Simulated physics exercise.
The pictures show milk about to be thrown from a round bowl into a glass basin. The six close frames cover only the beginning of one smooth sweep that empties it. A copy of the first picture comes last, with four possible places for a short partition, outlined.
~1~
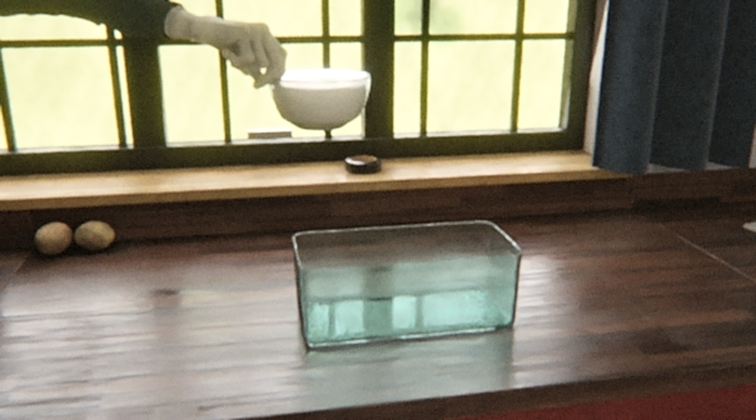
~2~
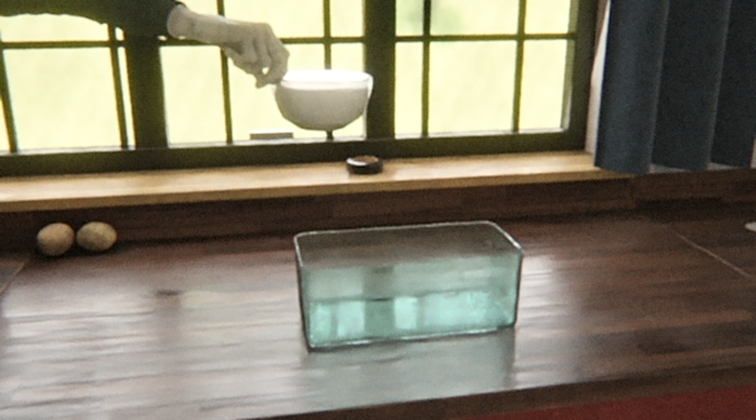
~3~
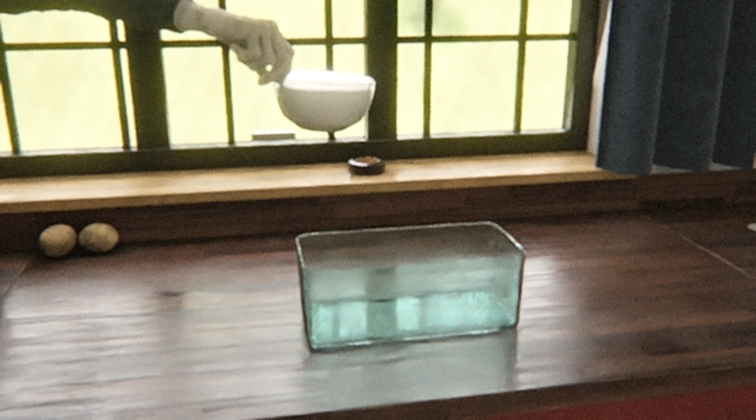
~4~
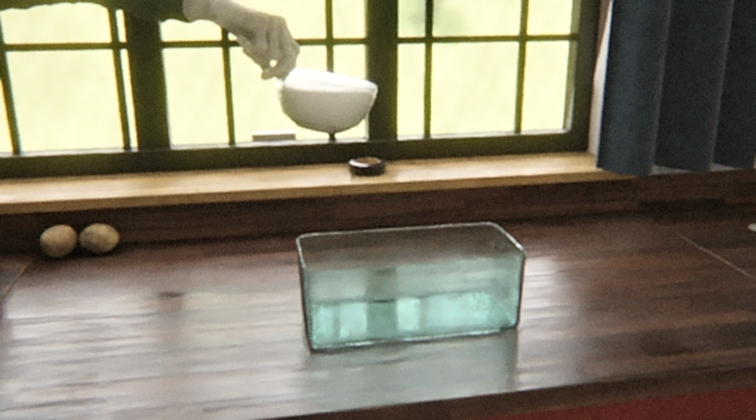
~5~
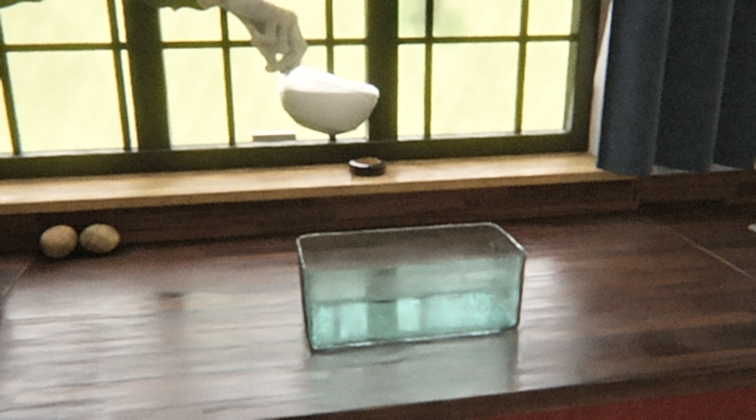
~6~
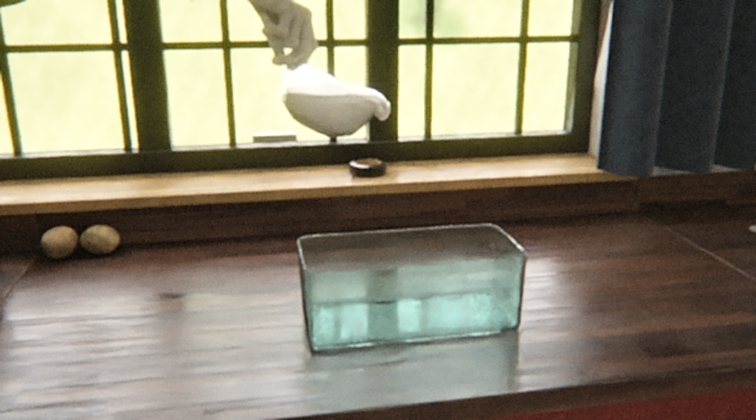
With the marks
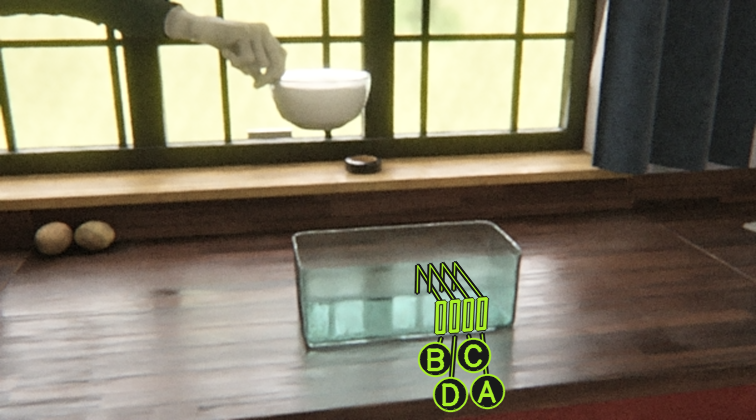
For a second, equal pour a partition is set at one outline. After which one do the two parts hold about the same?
Take B.
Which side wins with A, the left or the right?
The left side.
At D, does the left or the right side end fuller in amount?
More ends on the left.
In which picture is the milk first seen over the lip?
In picture 5.
On the marked copy, A at (482, 334); B at (441, 337); C at (468, 335); D at (454, 336).
With A, about 94 % ends left of the wall and 4 % right of it.
With B, about 52 % ends left of the wall and 46 % right of it.
With C, about 95 % ends left of the wall and 3 % right of it.
With D, about 82 % ends left of the wall and 15 % right of it; 3 % is lost outside.
